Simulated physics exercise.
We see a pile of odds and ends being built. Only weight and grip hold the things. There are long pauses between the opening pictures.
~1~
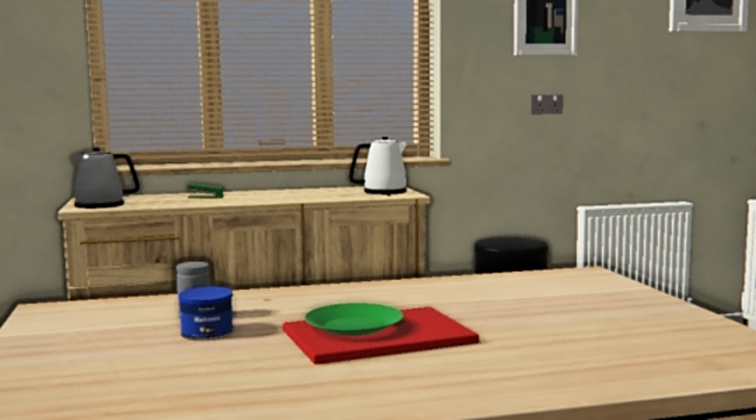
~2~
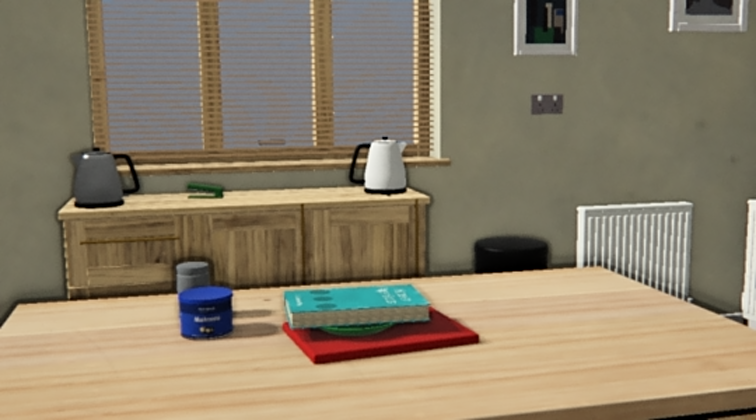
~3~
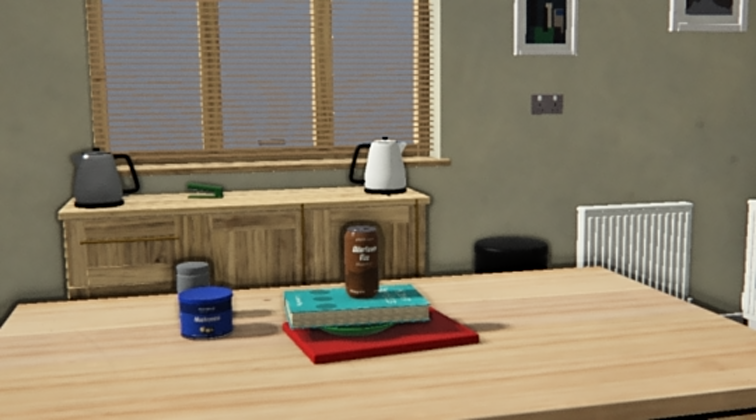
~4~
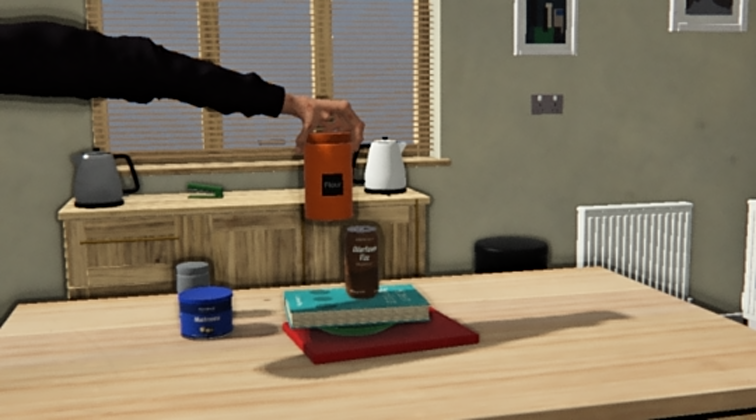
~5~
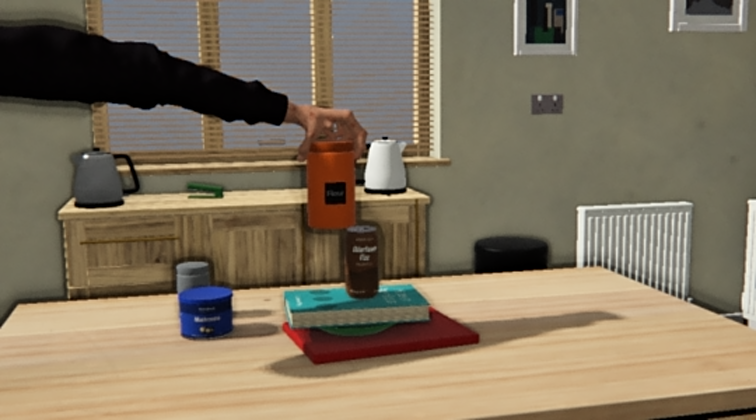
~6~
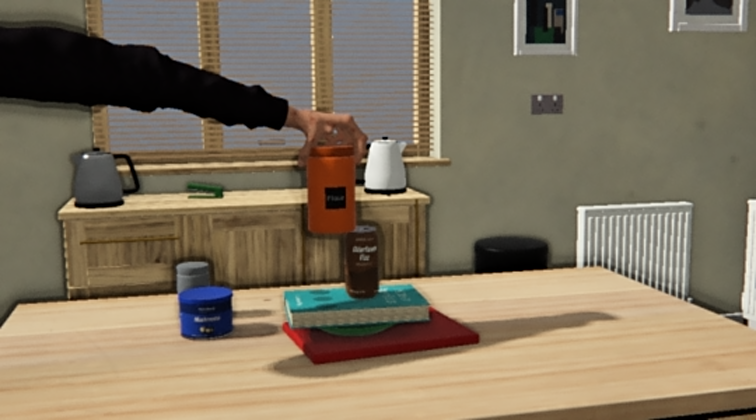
A teal book appears on the green plate on a red board, then a brown can appears upright on the book, and then a dark-sleeved arm from the left holds an orange jar above the can, lowering it slightly. A blue tub and a grey jar sit to the left on the wooden table. The fixed, slightly raised view faces a kitchen with dark and white kettles beneath a blinded window.
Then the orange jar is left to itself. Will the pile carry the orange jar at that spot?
It gives way.
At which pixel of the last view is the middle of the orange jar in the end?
At about (139, 367).
Then, 0.40 s after the last picture, orange jar now fallen.
Then, 0.60 s after the last picture, things are still on the move.
Then, 0.80 s after the last picture, as before.
At rest, fallen, orange jar; the other 6 in place. Seen from the same camera at the end, orange jar near (139, 368). The pile loses its balance.
